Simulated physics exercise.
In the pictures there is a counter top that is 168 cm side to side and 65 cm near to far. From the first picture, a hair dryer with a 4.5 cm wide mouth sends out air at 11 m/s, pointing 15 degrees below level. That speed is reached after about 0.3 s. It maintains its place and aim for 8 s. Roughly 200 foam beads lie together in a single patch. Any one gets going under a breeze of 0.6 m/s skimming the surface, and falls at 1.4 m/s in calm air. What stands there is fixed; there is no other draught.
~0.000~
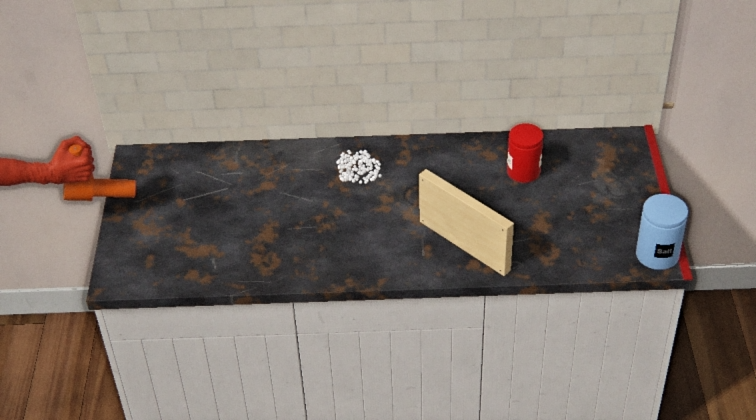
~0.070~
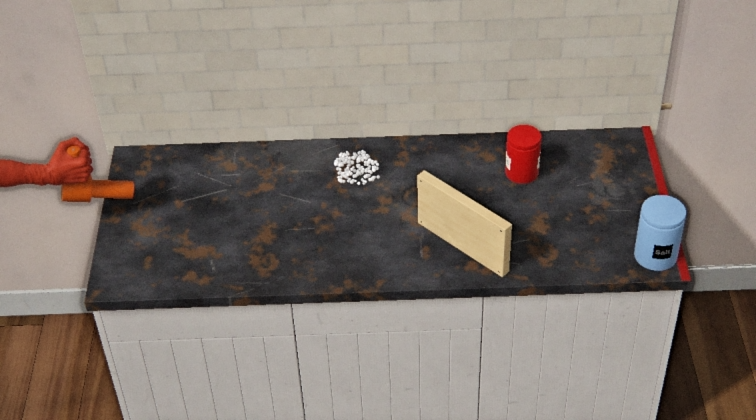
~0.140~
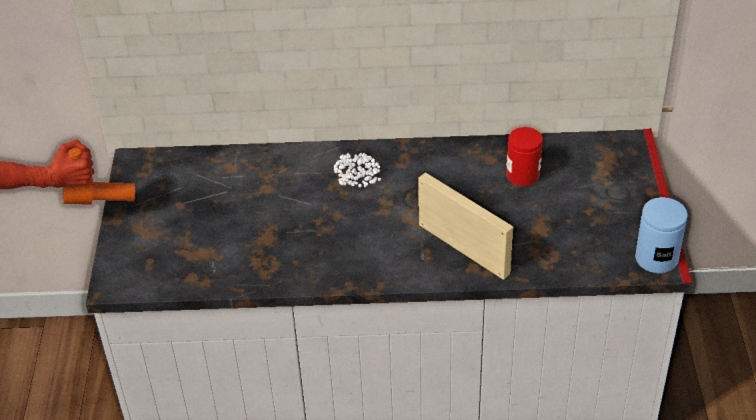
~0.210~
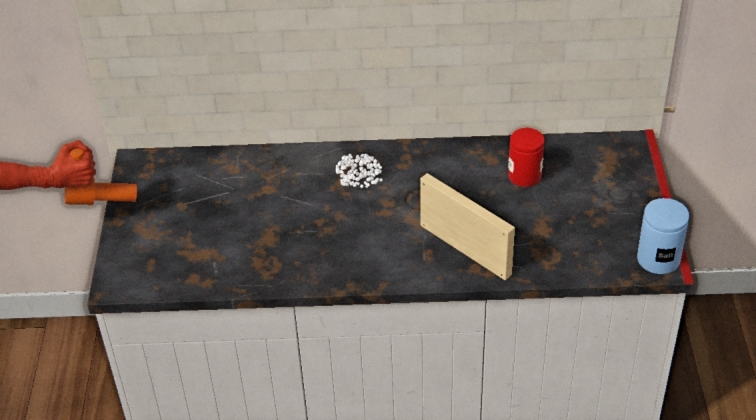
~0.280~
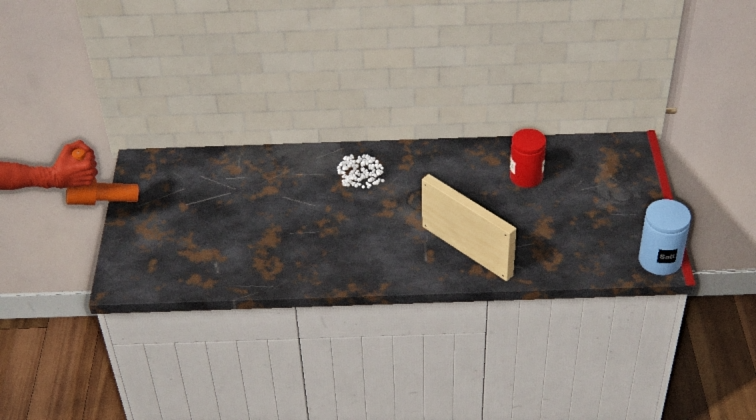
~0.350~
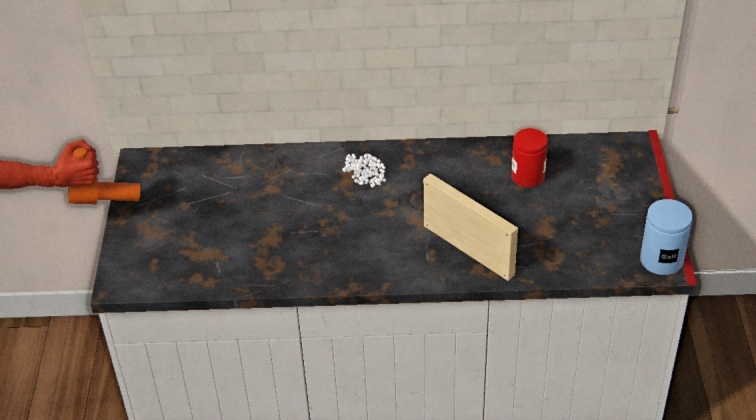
In a plain kitchen, seen from above and in front, a dark, rust-mottled counter stands on white panelled cupboards against pale tiles. A red-tinted hand holds an orange tube-like dryer at the left end, with white beads near the back, an upright wooden board, a red jar, a light-blue canister and a red right edge. The view drifts very slightly while the beads stay put, then a few shift slightly rightward.
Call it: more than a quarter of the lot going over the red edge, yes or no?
Call: Yes.
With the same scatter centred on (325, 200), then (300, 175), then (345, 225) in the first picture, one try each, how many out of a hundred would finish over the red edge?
Going through the three spots in order, you'd get 60 percent, 100 percent and 30 percent.
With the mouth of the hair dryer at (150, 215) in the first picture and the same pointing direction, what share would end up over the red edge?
Result: Approx. 100 %.
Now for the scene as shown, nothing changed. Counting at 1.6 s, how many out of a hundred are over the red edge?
90 %, roughly.
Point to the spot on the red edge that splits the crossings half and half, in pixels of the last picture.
I'd point to somewhere near (664, 159).
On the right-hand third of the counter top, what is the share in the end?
Near 0 %.
After 1.6 s the count stands so, 92 % are over the red edge.
After 2.6 s the count stands so, 94 % are over the red edge.
After 4.4 s the count stands so, 98 % are over the red edge.
After 8.0 s, at the end, 100 % are over the red edge.
